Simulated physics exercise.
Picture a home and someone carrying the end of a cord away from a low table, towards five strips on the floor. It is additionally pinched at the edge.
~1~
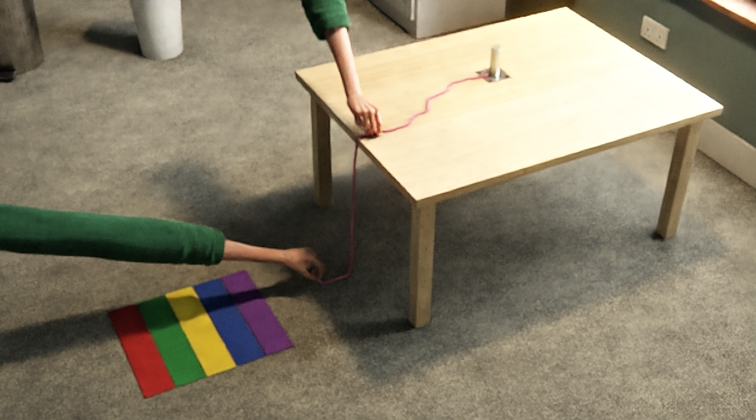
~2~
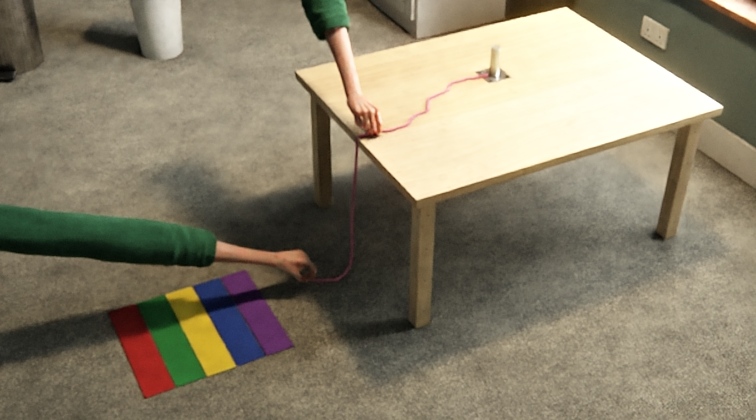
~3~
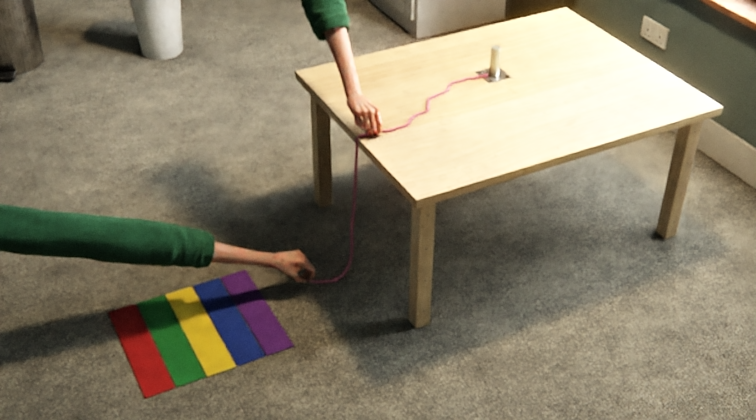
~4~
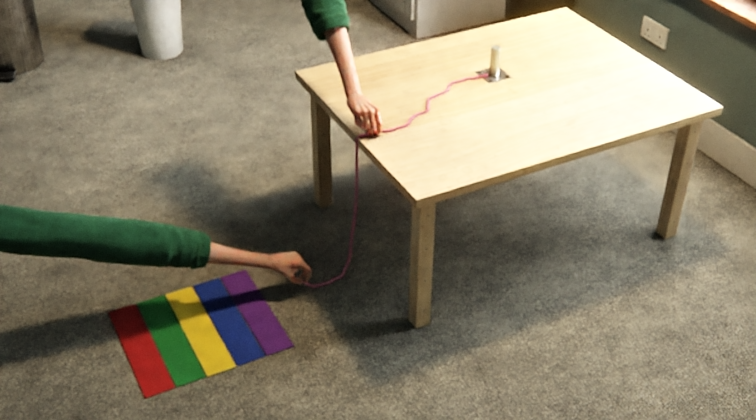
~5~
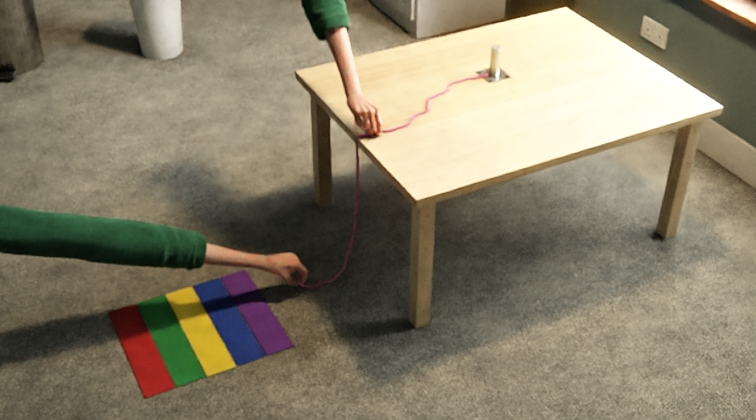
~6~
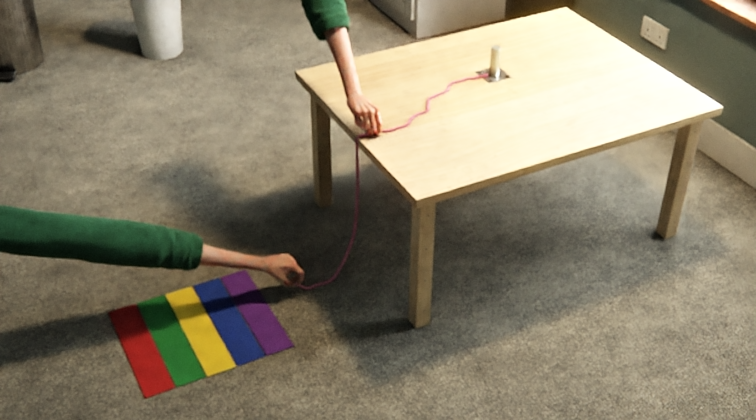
In a carpeted room, one hand pinched a pink cord at the edge of a low wooden table while another hand drew its end slightly left, near five coloured strips on the floor.
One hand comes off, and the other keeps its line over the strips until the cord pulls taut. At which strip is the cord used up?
At the yellow one.
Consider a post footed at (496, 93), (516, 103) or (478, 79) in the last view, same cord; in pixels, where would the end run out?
Approximate pixels in order: (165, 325), (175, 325), (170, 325).
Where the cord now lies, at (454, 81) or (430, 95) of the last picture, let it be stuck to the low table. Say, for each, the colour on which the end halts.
It would be yellow, then yellow.
A little later, end near (252, 297); over purple.
Next, end near (217, 309); over blue.
When it is tight, end near (195, 316); over yellow. It gets as far as the yellow strip.
